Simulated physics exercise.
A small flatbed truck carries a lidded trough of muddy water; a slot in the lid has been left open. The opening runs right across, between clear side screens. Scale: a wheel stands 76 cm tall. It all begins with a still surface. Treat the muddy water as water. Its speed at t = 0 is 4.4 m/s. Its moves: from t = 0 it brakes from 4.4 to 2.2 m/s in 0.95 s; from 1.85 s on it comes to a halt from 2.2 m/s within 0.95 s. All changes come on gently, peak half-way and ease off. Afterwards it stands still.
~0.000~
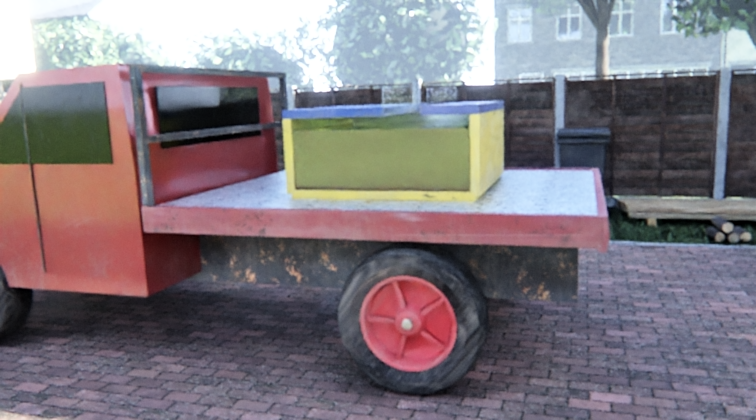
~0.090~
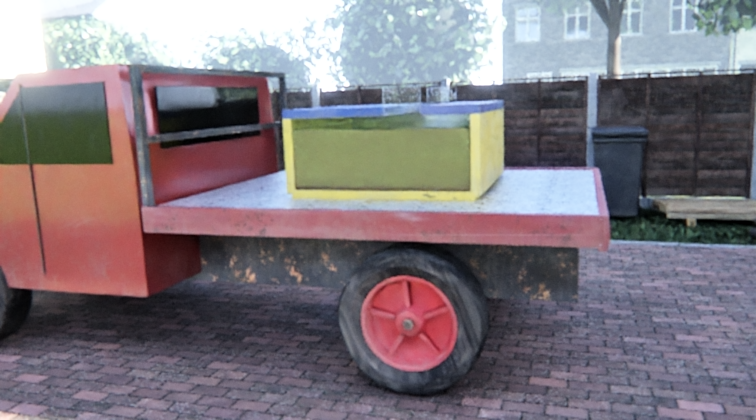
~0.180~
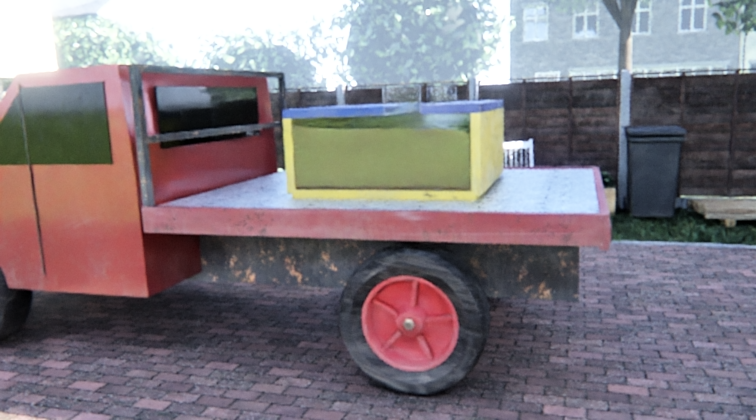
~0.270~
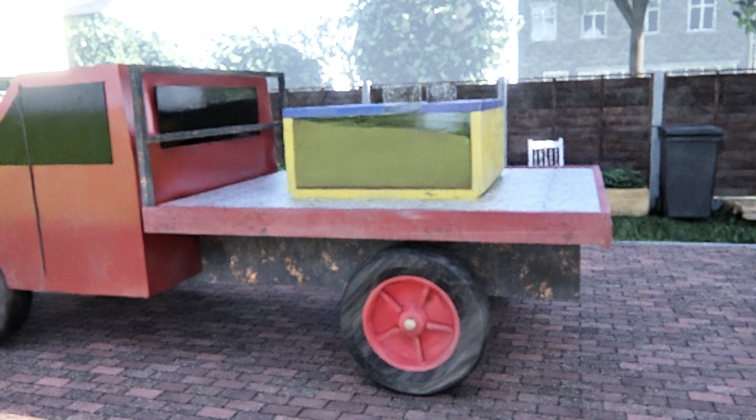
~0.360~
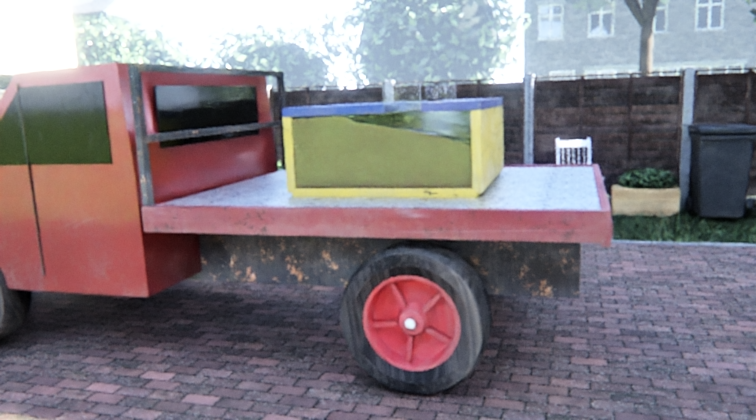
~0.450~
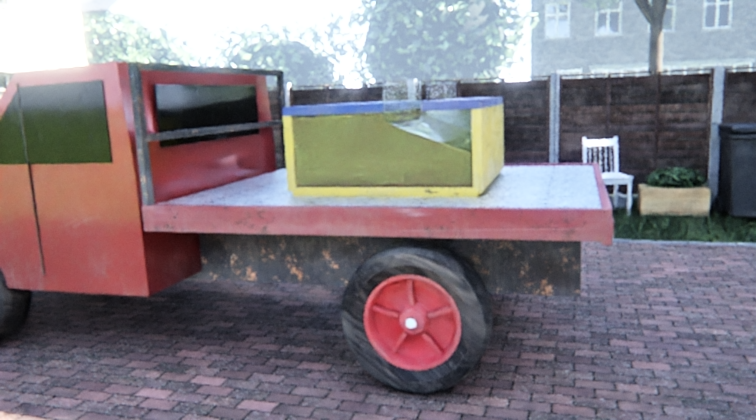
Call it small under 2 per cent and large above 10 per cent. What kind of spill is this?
A small spill.
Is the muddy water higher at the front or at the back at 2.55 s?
At the front.
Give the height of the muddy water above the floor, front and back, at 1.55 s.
Front 24 cm, back 36 cm.
Then, 1.55 s in, the surface stands 36 cm at the back and 24 cm at the front; nothing has left.
Then, 2.55 s in, the surface stands 16 cm at the back and 38 cm at the front; nothing has left.
Then, 3.60 s in, the surface stands 33 cm at the back and 27 cm at the front; nothing has left.
Then, 5.68 s in, nothing has left.
